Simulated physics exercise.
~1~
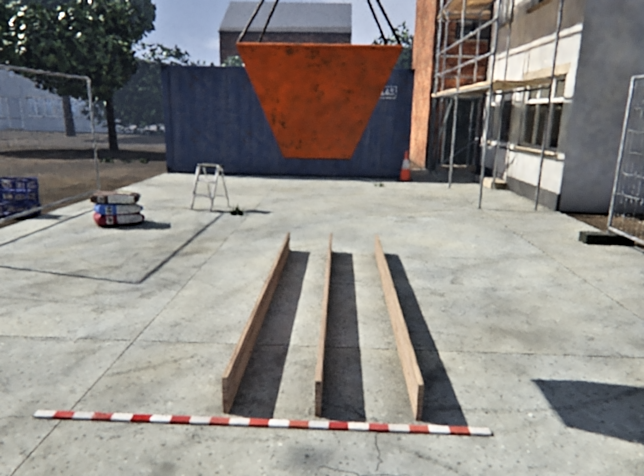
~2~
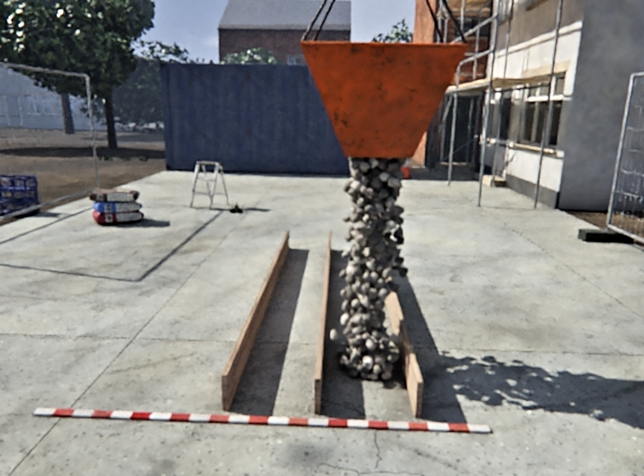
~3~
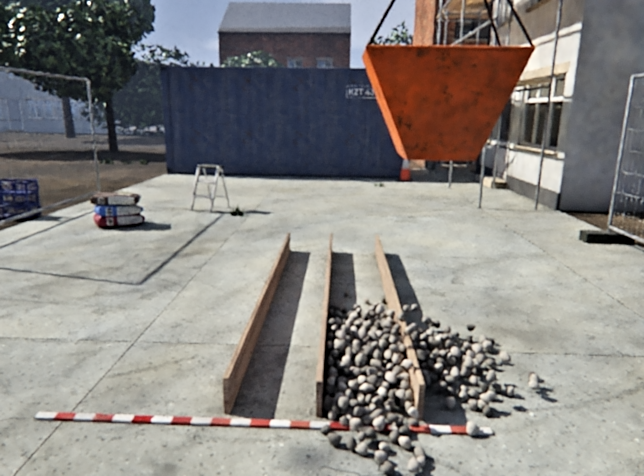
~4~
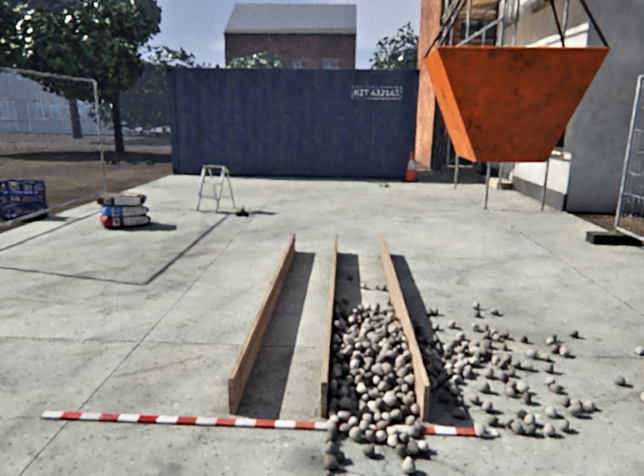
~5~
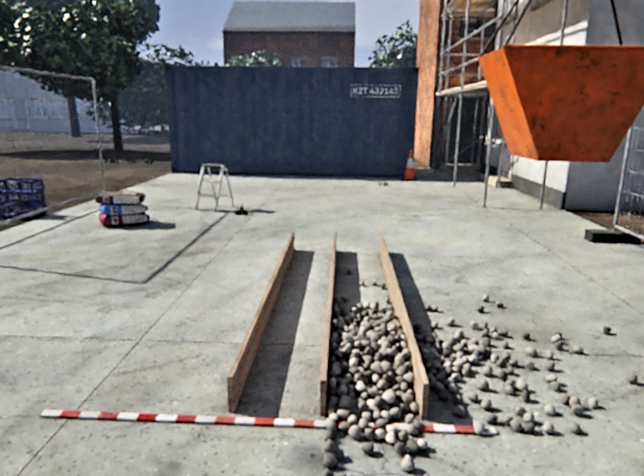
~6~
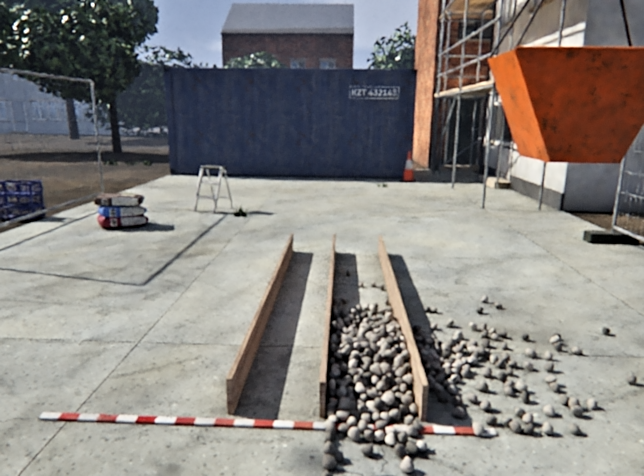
An orange skip glided to the right above a concrete yard and dropped a stream of grey stones, which piled up mostly between the middle and right boards, while the rest scattered to the right and the left bay stayed empty.
